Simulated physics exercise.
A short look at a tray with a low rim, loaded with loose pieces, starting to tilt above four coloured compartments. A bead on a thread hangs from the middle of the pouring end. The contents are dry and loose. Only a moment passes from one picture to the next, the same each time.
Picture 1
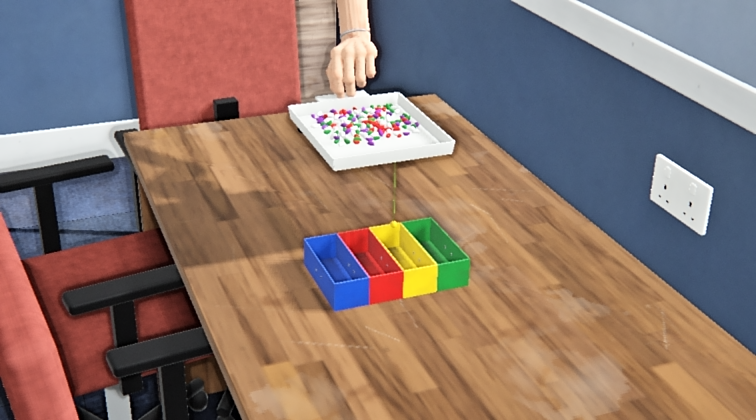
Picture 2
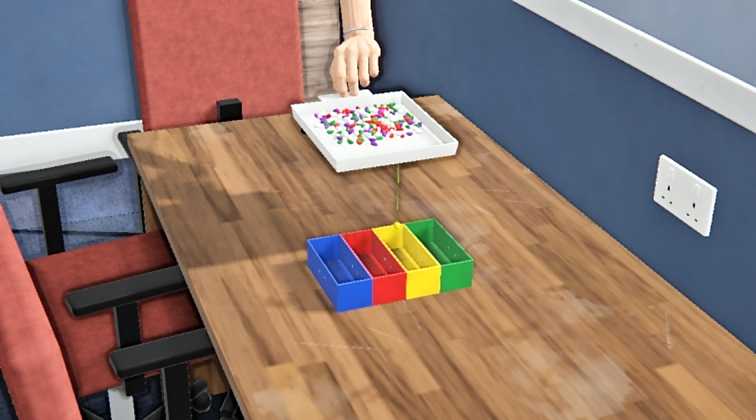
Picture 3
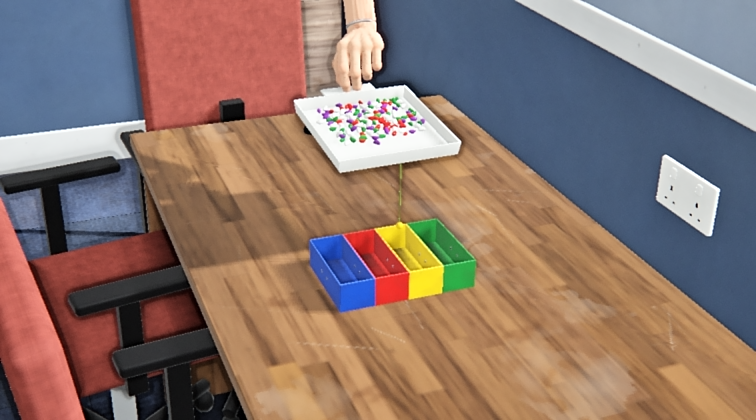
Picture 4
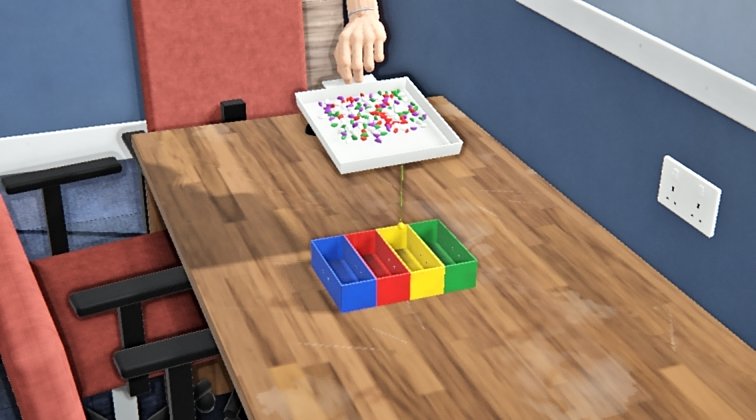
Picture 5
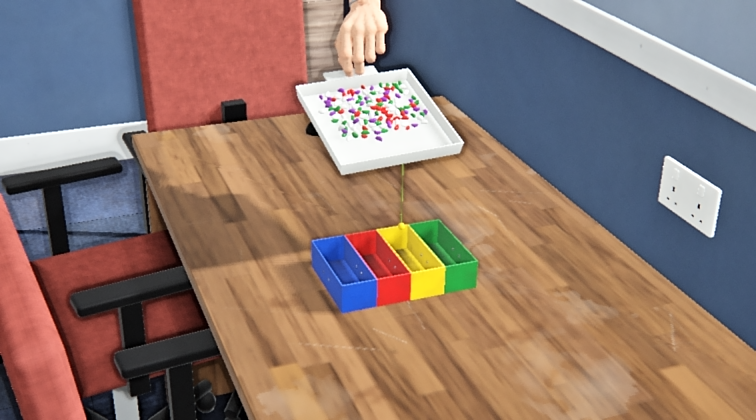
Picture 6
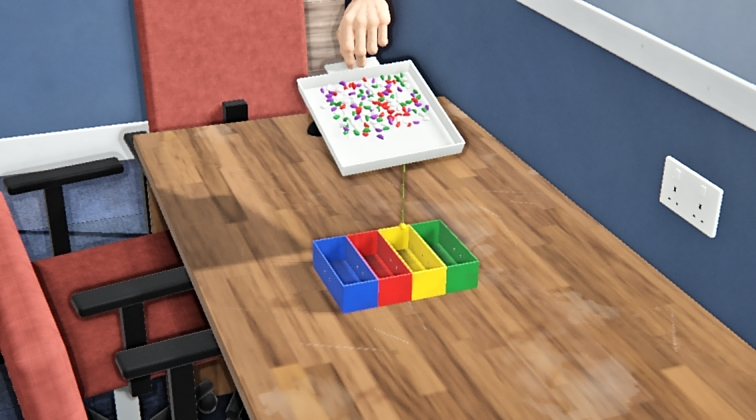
We see a hand holding a white tray of small colourful pieces above blue, red, yellow and green compartments on a wooden table; the hand raises the back edge, gradually tilting the tray toward its front left corner.
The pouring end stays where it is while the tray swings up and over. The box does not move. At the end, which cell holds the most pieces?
Fullest: The red cell.
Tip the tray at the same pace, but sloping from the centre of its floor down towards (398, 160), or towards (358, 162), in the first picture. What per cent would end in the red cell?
About 20 and 50 per cent.
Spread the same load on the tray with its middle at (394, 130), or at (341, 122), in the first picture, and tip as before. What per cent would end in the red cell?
The first gives 30 %, the second 40 %.
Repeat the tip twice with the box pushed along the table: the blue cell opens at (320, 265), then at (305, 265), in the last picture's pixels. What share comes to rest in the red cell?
Near 30 % and 10 %.
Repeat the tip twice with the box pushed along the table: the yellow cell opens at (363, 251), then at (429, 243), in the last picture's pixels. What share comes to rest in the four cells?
The first gives 80 %, the second 100 %.
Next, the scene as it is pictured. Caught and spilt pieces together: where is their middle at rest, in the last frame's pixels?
Close to (388, 280).
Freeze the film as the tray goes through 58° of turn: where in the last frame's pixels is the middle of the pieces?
Roughly at (382, 153).
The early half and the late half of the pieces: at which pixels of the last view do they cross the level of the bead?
Early half (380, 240), late half (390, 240).
Soon after the last picture, tray tipped steeply; nearly all on the tray; a stray few falling or outside the box.
A little later, tray tipped right over; most on the tray; a small part in the red cell; a stray few in the blue cell; a stray few in the green cell.
Later still, tray tipped past a quarter turn; about a third in the red cell; about a quarter in the yellow cell; about a quarter in the blue cell; a small part in the green cell.
At rest, tray tipped past a quarter turn; about a third in the red cell; about a quarter in the yellow cell; about a quarter in the blue cell; a small part in the green cell.
